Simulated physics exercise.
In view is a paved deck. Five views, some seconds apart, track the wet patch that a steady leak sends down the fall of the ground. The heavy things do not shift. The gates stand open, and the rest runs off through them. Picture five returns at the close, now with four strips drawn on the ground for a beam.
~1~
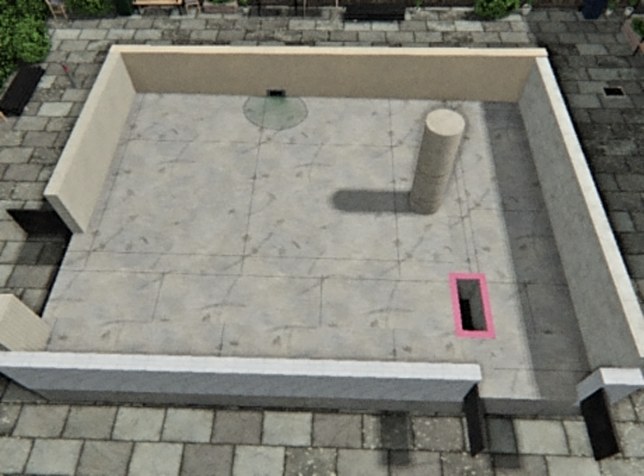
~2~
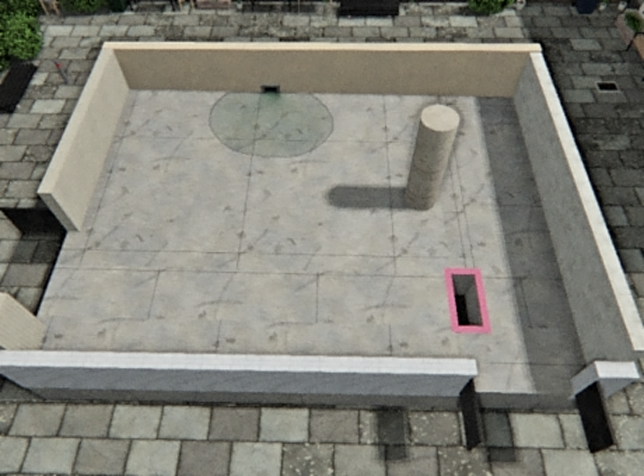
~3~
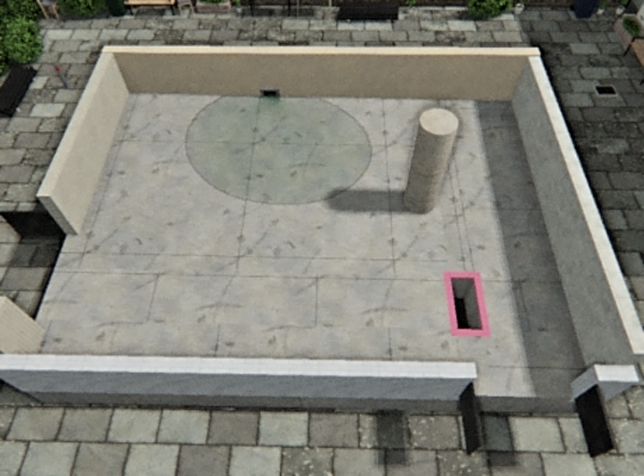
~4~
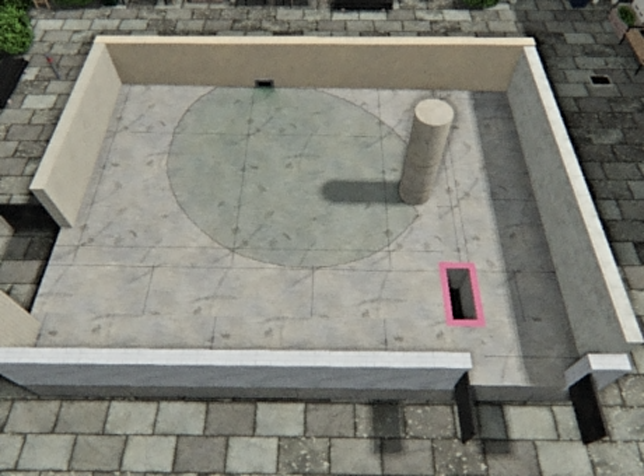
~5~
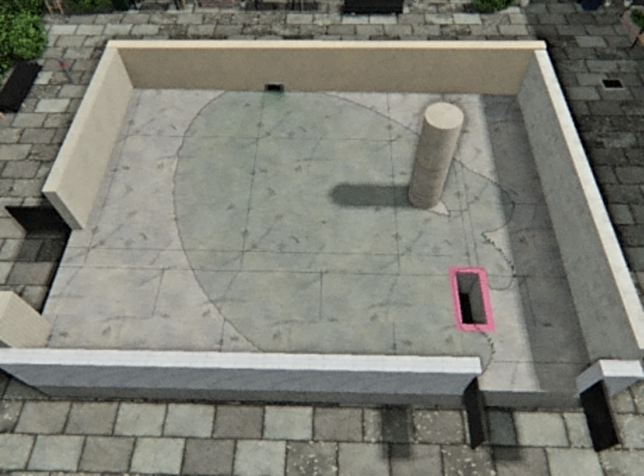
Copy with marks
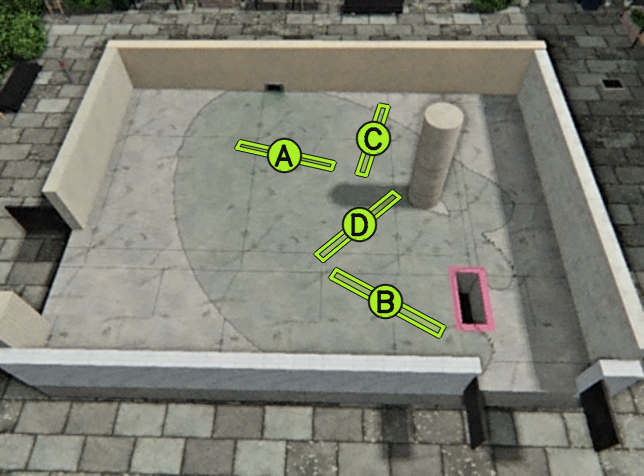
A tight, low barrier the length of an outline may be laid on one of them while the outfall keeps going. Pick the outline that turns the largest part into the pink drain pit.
Go for B.
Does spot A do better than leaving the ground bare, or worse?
It is worse.
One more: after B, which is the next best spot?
Spot C.
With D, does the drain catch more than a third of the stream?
No, it does not.
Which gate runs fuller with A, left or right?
More leaves on the right.
On the marked copy, A from (238, 144) to (332, 166); B from (333, 273) to (441, 331); C from (361, 174) to (384, 106); D from (319, 257) to (396, 194).
For spot A, about 17 % of the stream runs into the pink drain pit, about 83 % out by the gates.
For spot B, about 37 % of the stream runs into the pink drain pit, about 63 % out by the gates.
For spot C, about 24 % of the stream runs into the pink drain pit, about 75 % out by the gates.
For spot D, about 19 % of the stream runs into the pink drain pit, about 81 % out by the gates.
